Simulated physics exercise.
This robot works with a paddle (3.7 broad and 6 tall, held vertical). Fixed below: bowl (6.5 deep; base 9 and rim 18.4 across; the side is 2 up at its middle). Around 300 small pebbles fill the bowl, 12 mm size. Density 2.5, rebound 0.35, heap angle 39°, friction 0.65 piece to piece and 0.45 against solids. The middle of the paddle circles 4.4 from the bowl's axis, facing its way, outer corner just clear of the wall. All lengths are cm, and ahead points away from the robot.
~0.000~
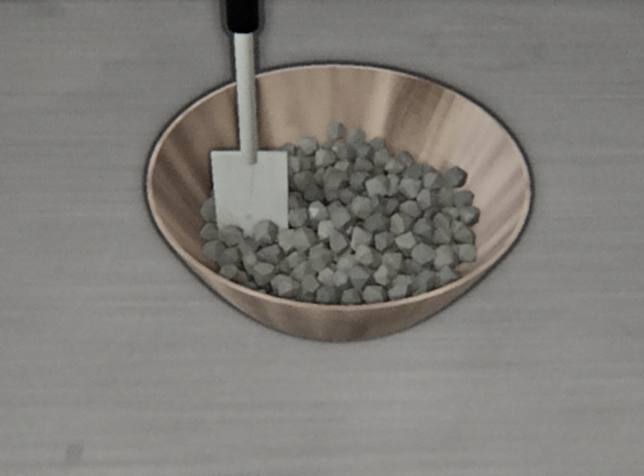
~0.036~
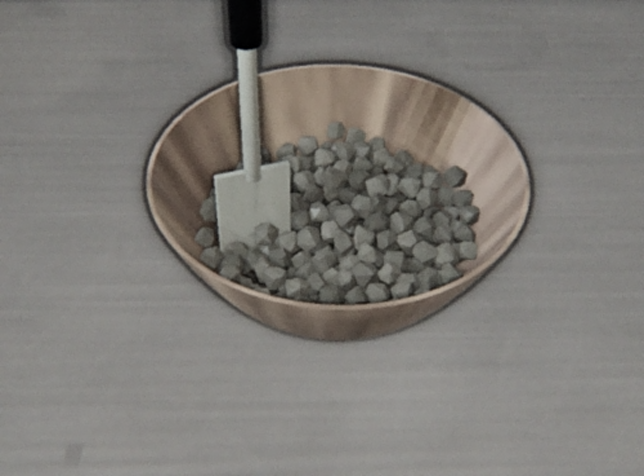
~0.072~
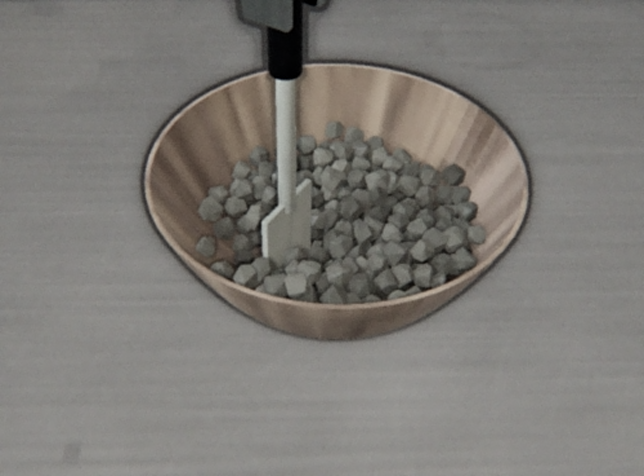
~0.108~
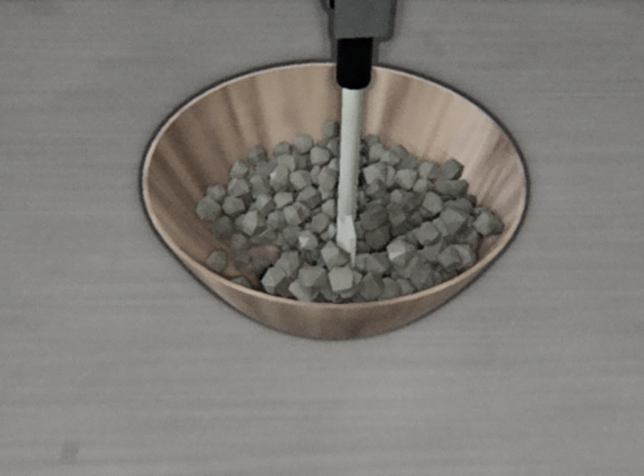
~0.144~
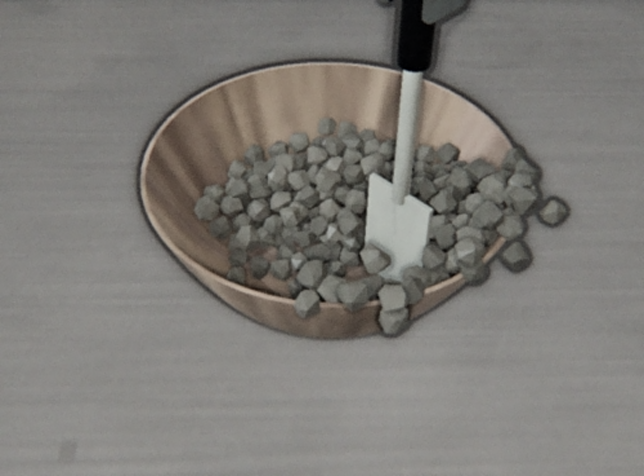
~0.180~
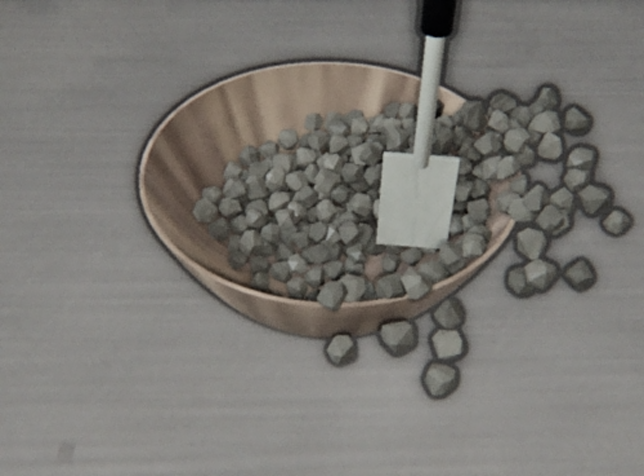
At the start, a paddle stands upright at the left inside a wooden-looking bowl of small grey pebbles. The robot's tool sweeps it along the near side toward the right, pushing the pebbles ahead of it. They heap against the right side, then many tumble over the rim onto the grey surface.
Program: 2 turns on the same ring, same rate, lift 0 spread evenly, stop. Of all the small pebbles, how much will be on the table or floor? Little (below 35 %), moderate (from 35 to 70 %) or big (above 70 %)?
A moderate share, from 35 to 70 %, ends on the table or floor.
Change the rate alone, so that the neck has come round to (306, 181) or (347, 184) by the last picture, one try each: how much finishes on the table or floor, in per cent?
About 25 and 25 per cent.
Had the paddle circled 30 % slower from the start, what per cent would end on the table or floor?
Then about 40 per cent.
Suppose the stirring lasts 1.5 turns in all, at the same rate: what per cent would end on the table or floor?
It would be near 50 per cent.
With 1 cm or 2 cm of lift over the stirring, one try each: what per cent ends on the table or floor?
About 45 and 40 per cent.
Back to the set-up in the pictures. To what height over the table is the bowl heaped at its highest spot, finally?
Roughly 5.5 cm.
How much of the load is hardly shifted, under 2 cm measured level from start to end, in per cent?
About 5 per cent.
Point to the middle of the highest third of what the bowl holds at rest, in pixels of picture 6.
At about (258, 276).
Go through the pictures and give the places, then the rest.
Paddle neck at (248, 128), 0° round; upper third of the load around (351, 214), from x 210 to 470, top at y 130; 304 in the bowl, in the first picture.
Paddle neck at (251, 145), 18° round; upper third of the load around (347, 225), from x 205 to 470, top at y 130, in the second picture.
Paddle neck at (287, 175), 56° round; upper third of the load around (353, 246), from x 205 to 475, top at y 130, in the third picture.
Paddle neck at (348, 185), 95° round; upper third of the load around (404, 241), from x 210 to 490, top at y 130; 301 in the bowl, 3 in flight or on the tool, in the fourth picture.
Paddle neck at (403, 167), 134° round; upper third of the load around (445, 210), from x 210 to 555, top at y 125; 294 in the bowl, 10 in flight or on the tool, in the fifth picture.
Paddle neck at (425, 131), 173° round; upper third of the load around (464, 161), from x 205 to 615, top at y 100; 277 in the bowl, 27 in flight or on the tool, in the sixth picture.
By 0.37 s, 23° round, highest piece 11 above the table; 198 in the bowl, 67 on the table or floor, 39 in flight or on the tool.
By 0.57 s, 233° round, highest piece 9 above the table; 160 in the bowl, 133 on the table or floor, 11 in flight or on the tool.
By 0.87 s, 0° round, highest piece 6 above the table; 161 on the table or floor, 142 in the bowl, 1 in flight or on the tool.
By 1.57 s, 0° round, highest piece 5 above the table; 162 on the table or floor, 142 in the bowl.
Final count, 162 on the table or floor, 142 in the bowl. That is 53 % on the table or floor.
